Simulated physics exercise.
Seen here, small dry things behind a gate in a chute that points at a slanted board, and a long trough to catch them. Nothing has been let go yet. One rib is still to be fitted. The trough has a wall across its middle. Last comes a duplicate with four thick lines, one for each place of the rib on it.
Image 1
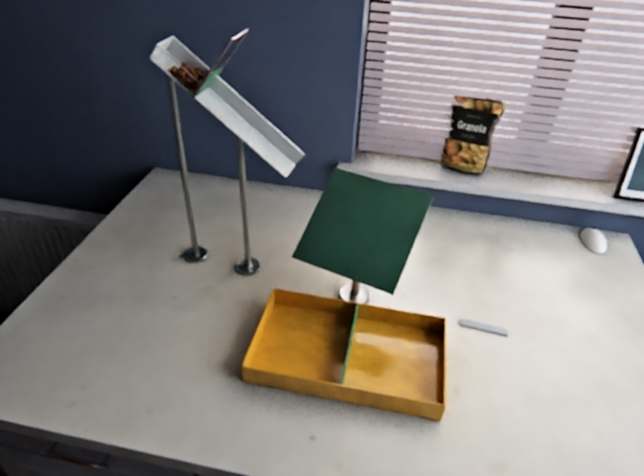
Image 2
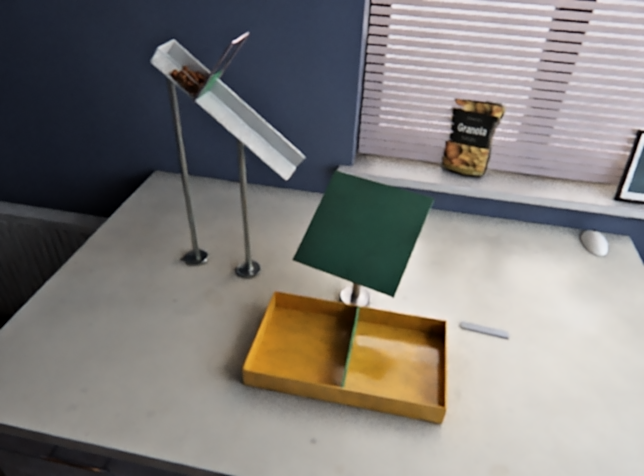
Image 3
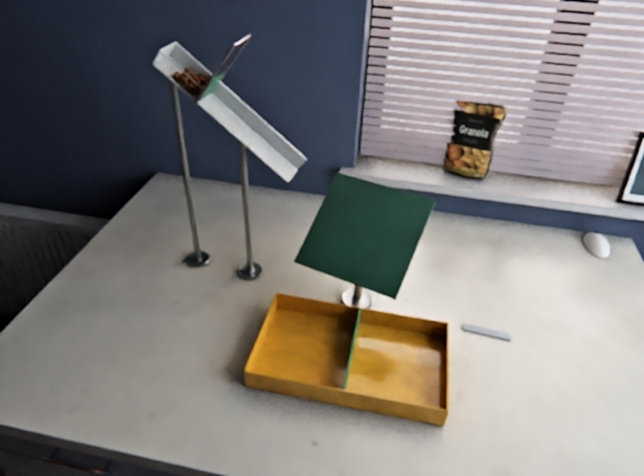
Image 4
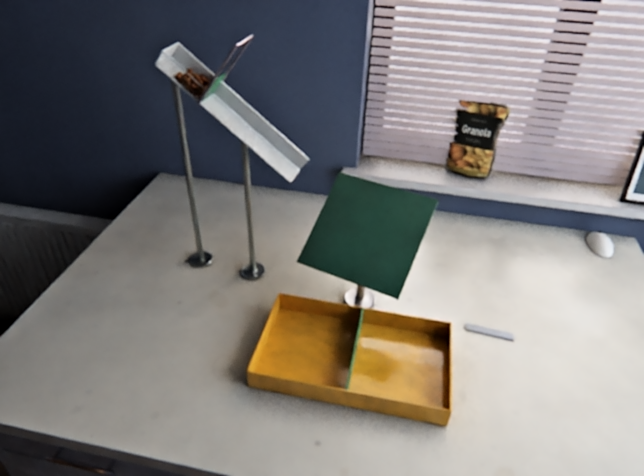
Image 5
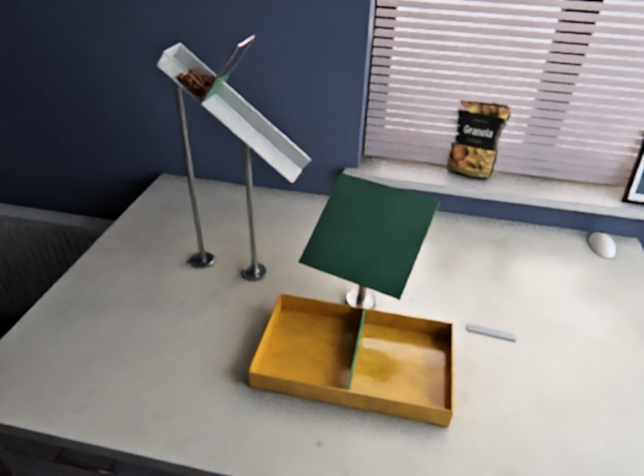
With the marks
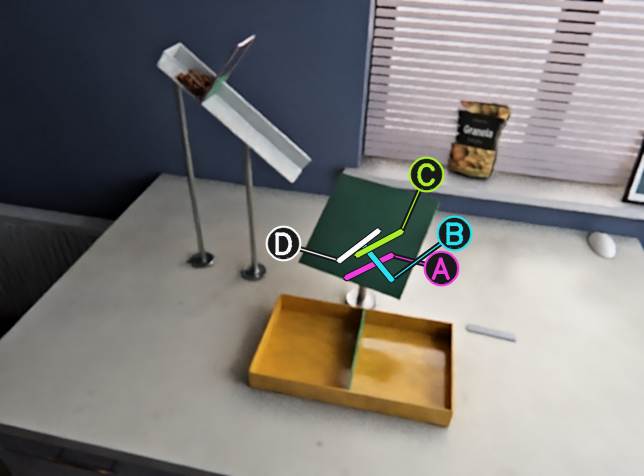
A green square board tilts on a short stand behind an orange-yellow trough split by a green divider, seen from above on a pale tabletop against a dark blue wall. At upper left, a sloping white chute on two thin metal posts holds small brown pieces behind a raised gate, with a granola bag by the blinds. Nothing on the table moves; only the view drifts very slightly.
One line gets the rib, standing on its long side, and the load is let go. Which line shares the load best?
Line B.
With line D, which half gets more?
More lands on the left.
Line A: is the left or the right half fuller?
The left half.
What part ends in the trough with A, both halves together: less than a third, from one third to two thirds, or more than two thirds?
More than two thirds.
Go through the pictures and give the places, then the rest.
In the first frame, load behind the gate near (192, 80), cereal balls; lip of the chute near (291, 171), sloping fairly steeply.
In the second frame, middle of the board near (363, 229), tilted fairly steeply; middle of its low edge near (341, 278); of its high edge near (383, 183).
In the third frame, front corners of the trough near (244, 371) and (448, 411); front end of its middle wall near (343, 390); gate still shut near (215, 81).
In the fourth frame, middle of the load near (197, 86); lip near (295, 176).
In the fifth frame, middle of the load near (199, 86); lip near (297, 176).
On the marked copy, line A from (391, 255) to (346, 277); line B from (361, 243) to (391, 279); line C from (401, 231) to (357, 255); line D from (378, 230) to (339, 260).
With A, of what is caught, all but a few in the left half, a small share in the right.
With B, of what is caught, close to half in the left half, close to half in the right.
With C, of what is caught, the bulk in the left half, a small share in the right.
With D, of what is caught, all but a few in the left half, only a few in the right.
